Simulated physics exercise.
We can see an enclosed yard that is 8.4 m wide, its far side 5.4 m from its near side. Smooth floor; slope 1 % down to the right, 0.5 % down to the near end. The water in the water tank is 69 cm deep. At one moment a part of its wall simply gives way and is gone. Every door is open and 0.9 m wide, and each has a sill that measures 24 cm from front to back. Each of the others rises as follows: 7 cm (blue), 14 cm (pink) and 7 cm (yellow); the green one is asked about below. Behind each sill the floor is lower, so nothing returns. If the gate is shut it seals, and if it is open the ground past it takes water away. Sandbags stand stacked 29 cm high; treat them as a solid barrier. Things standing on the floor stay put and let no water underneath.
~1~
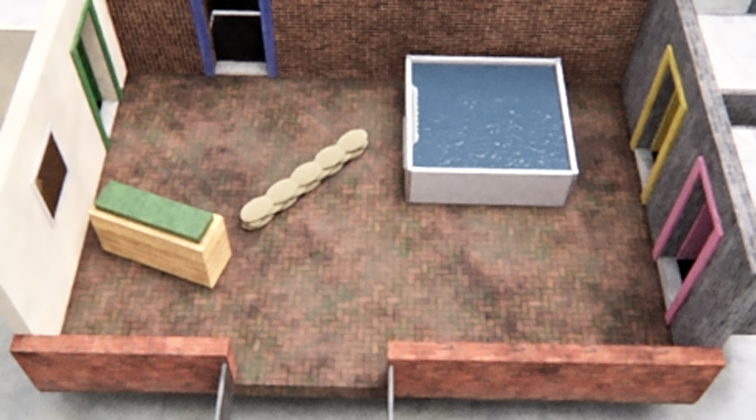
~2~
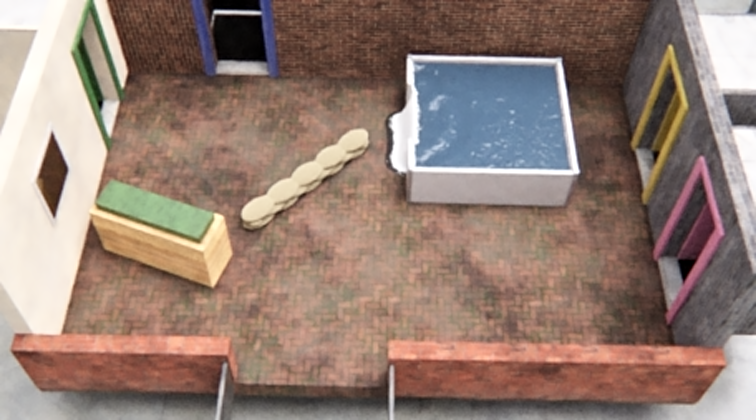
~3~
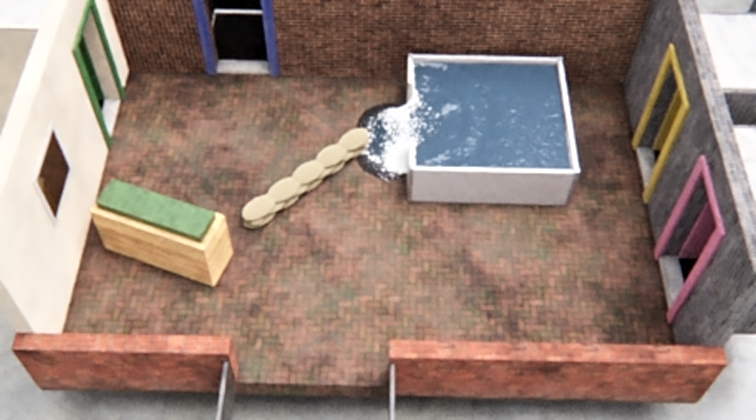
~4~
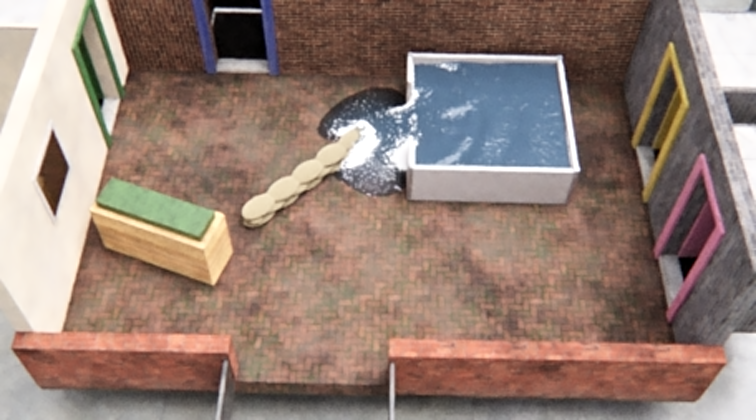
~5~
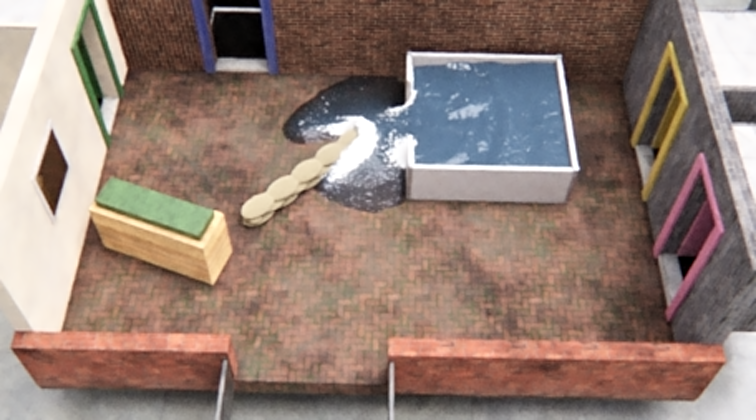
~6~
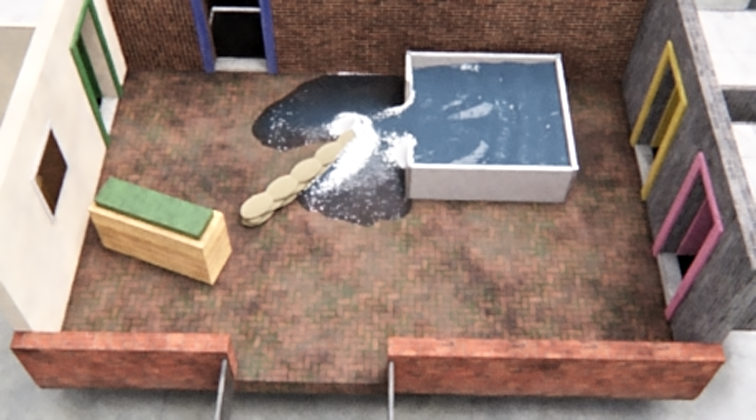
A walled brick yard with a water tank bursting open on its left side, water spreading across the floor around stacked sandbags.
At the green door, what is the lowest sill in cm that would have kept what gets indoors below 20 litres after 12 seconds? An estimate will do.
Somewhere near 21 cm.
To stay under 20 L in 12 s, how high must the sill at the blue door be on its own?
I'd raise blue to close to 9.0 cm.
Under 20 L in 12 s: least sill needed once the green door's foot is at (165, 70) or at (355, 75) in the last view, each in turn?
In turn: Roughly 17 cm, roughly 21 cm.
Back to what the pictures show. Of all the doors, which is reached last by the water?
Final door: Pink.
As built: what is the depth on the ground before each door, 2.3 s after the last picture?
Green door 24 cm, blue door 11 cm, pink door 0 cm, yellow door 0 cm.
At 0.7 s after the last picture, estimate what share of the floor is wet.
The wet part is about 30 per cent.
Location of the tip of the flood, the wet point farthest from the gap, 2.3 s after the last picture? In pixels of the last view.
The farthest wet point sits near (54, 359) in the last view.
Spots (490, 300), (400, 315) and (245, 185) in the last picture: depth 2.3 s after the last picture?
In that order: 0, 1 and 2 cm.
Then, 0.7 s after the last picture water covers 30 % of the floor, deepest (46 cm) near (370, 139); it has not reached the green door.
Then, 2.3 s after the last picture water covers 55 % of the floor, deepest (32 cm) near (370, 139); 24 cm at the green door, 62 litres in over its 6 cm sill.
Then, 11.3 s after the last picture water covers 85 % of the floor, deepest (12 cm) near (660, 373); 7 cm at the green door, 344 litres in over its 6 cm sill.
At the green door as built, the water peaked near 24 cm, 2.3 s after the last picture.
With a sill of 18.5 cm, 40 litres would have come in within the 12 s; with 24.5 cm, 8 litres. So under 20 litres takes about 21 cm.
